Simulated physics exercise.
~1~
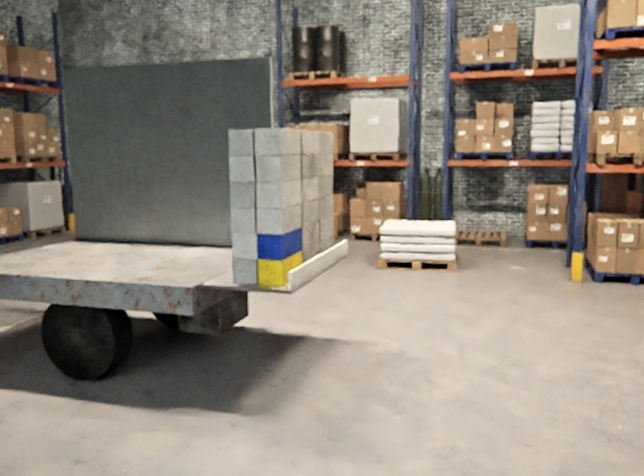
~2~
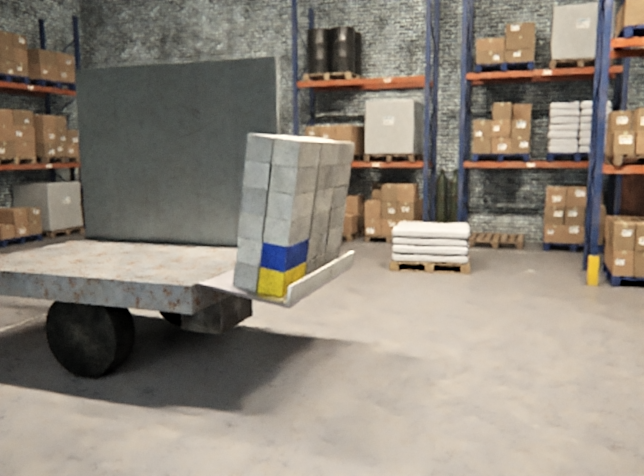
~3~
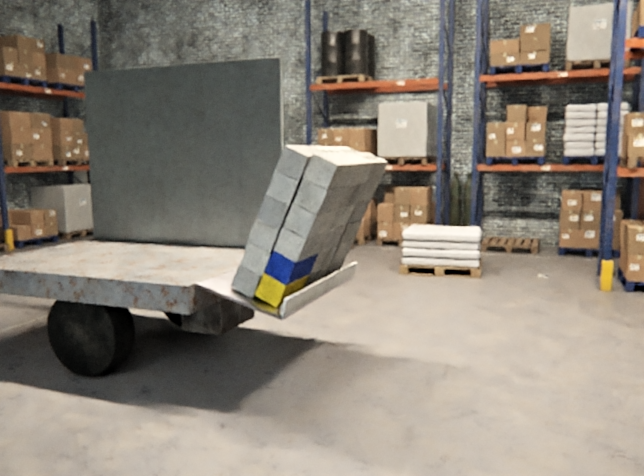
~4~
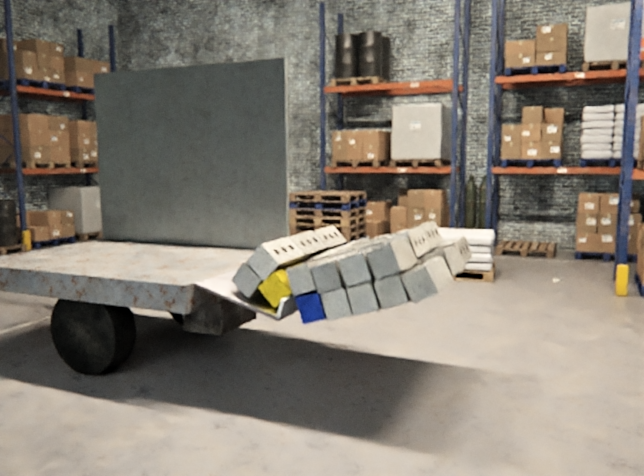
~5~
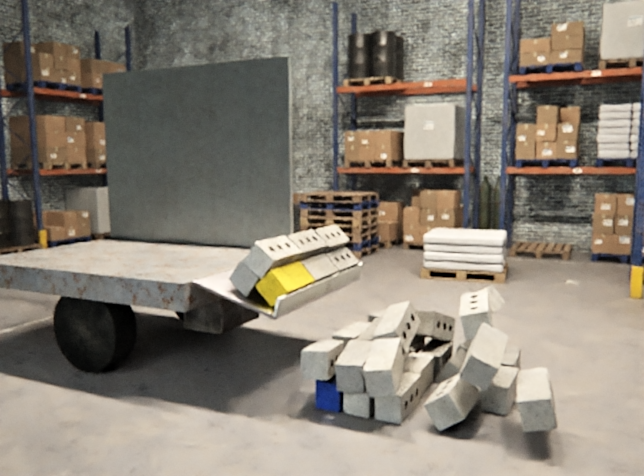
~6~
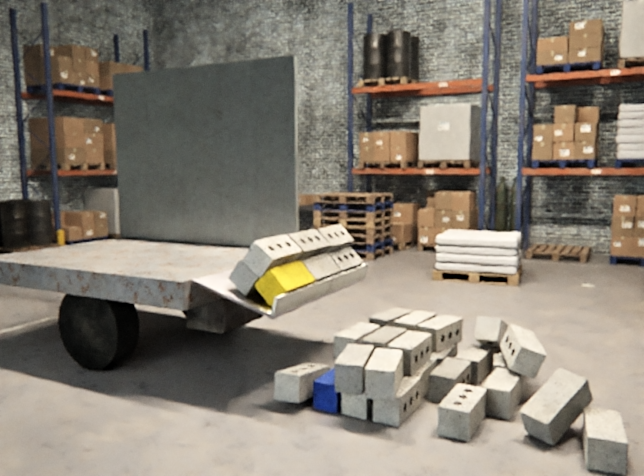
A lorry's flat bed stood in a warehouse with concrete blocks stacked on its tail lift, which tilted downward until the stack leaned and toppled right; most blocks, including the blue one, ended scattered on the floor, while the yellow one stayed aboard.
